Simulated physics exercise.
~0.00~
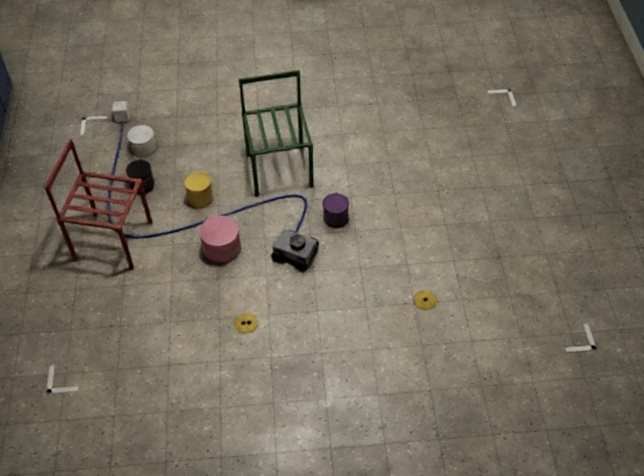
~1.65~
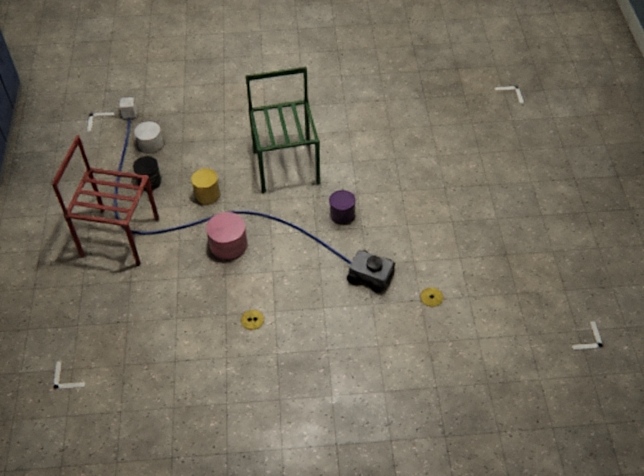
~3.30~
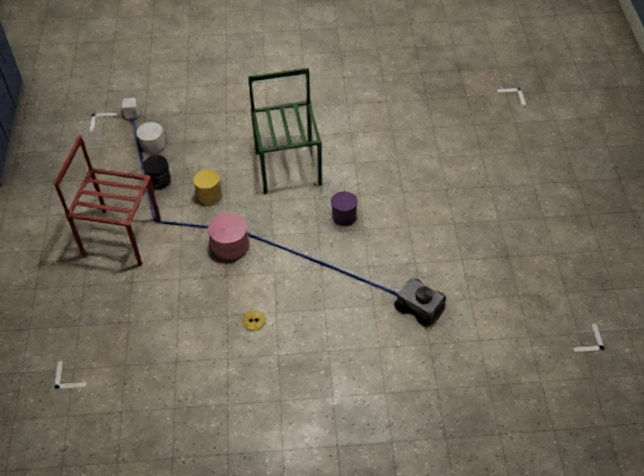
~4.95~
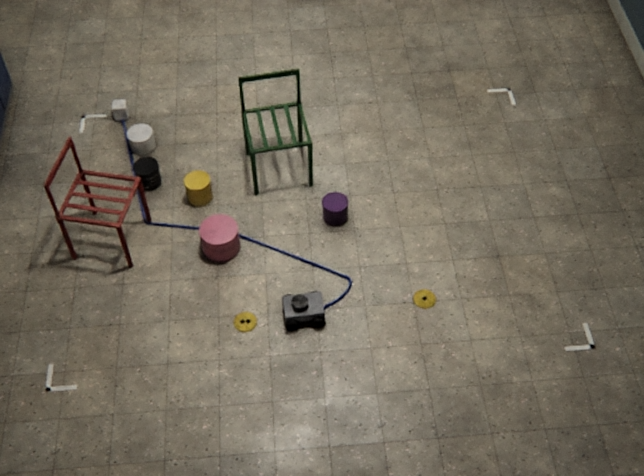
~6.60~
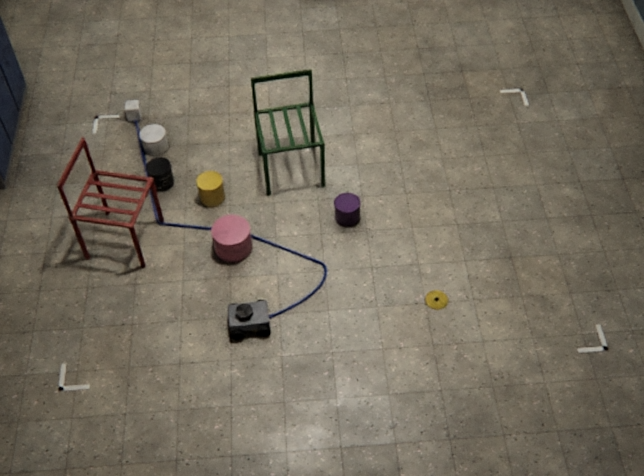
A tiled floor with four white tape corners is seen from high above, with a red chair at left and a green chair near the upper middle. White, black, yellow, pink and purple tubs stand around them, and a blue lead winds from a small pale block at upper left to a dark cart. The cart drives right and down onto the one-dot yellow mark, drawing the lead straighter as the black bucket shifts slightly. It then heads left to the two-dot mark and ends there, the lead curving loosely behind it, the purple bucket unmoved.
